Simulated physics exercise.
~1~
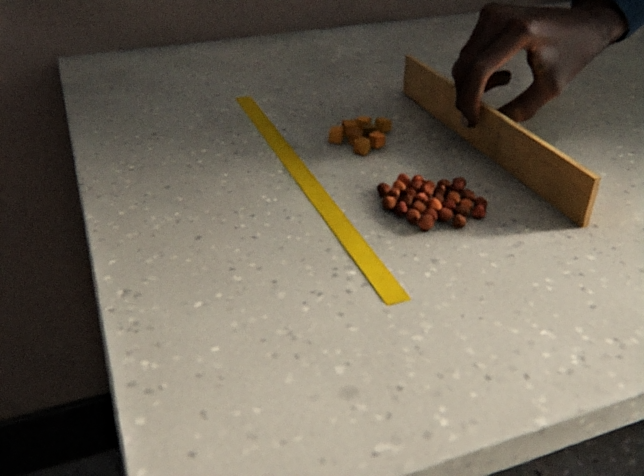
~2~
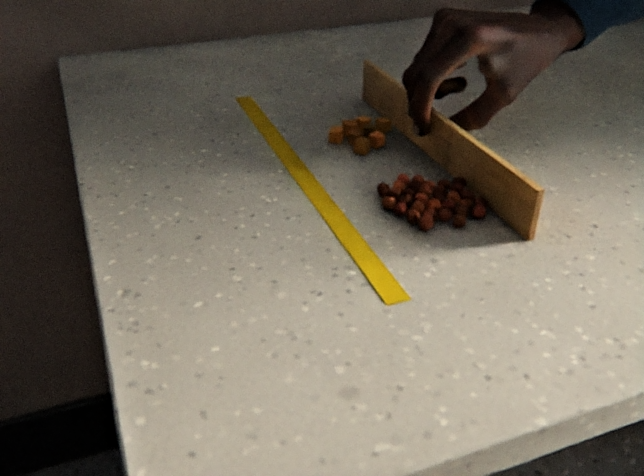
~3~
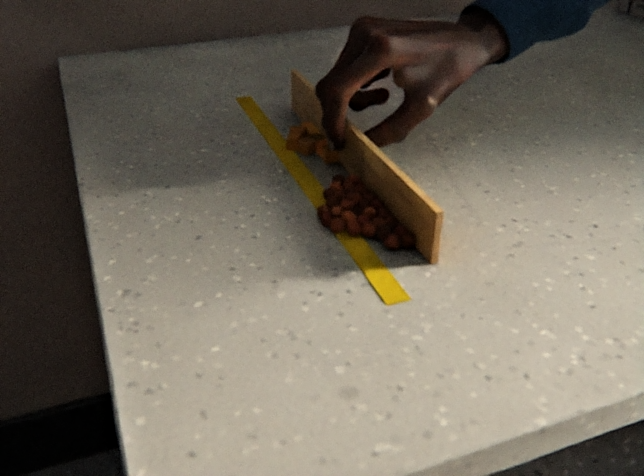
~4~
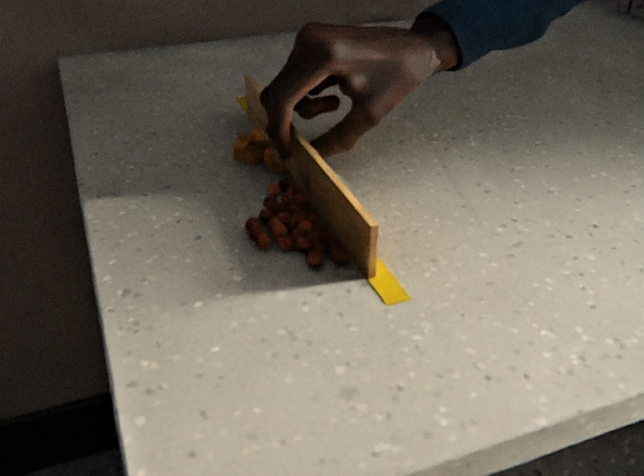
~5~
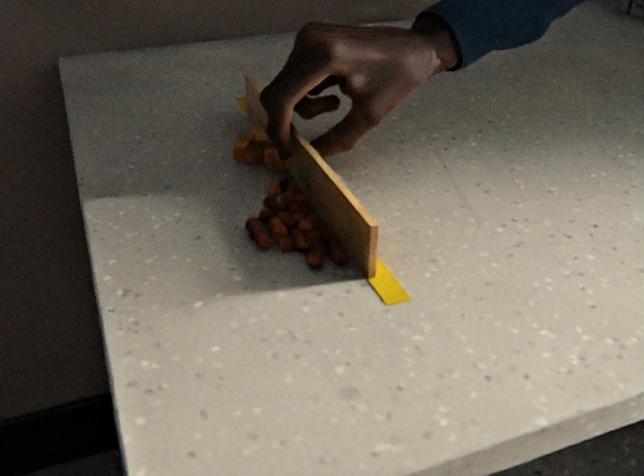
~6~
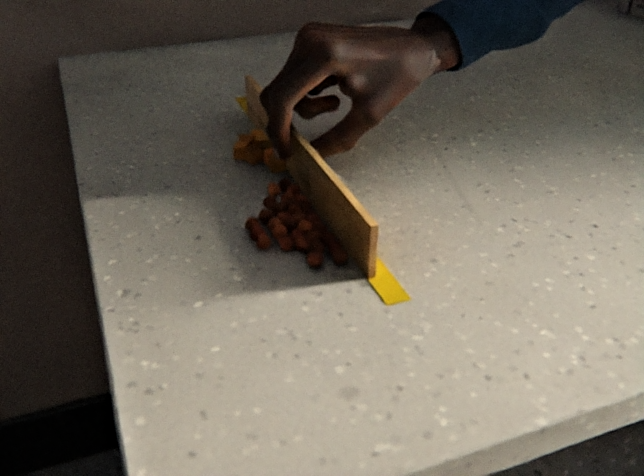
A hand sliding a wooden strip left across a speckled table, pushing two small piles past yellow tape and stopping there.
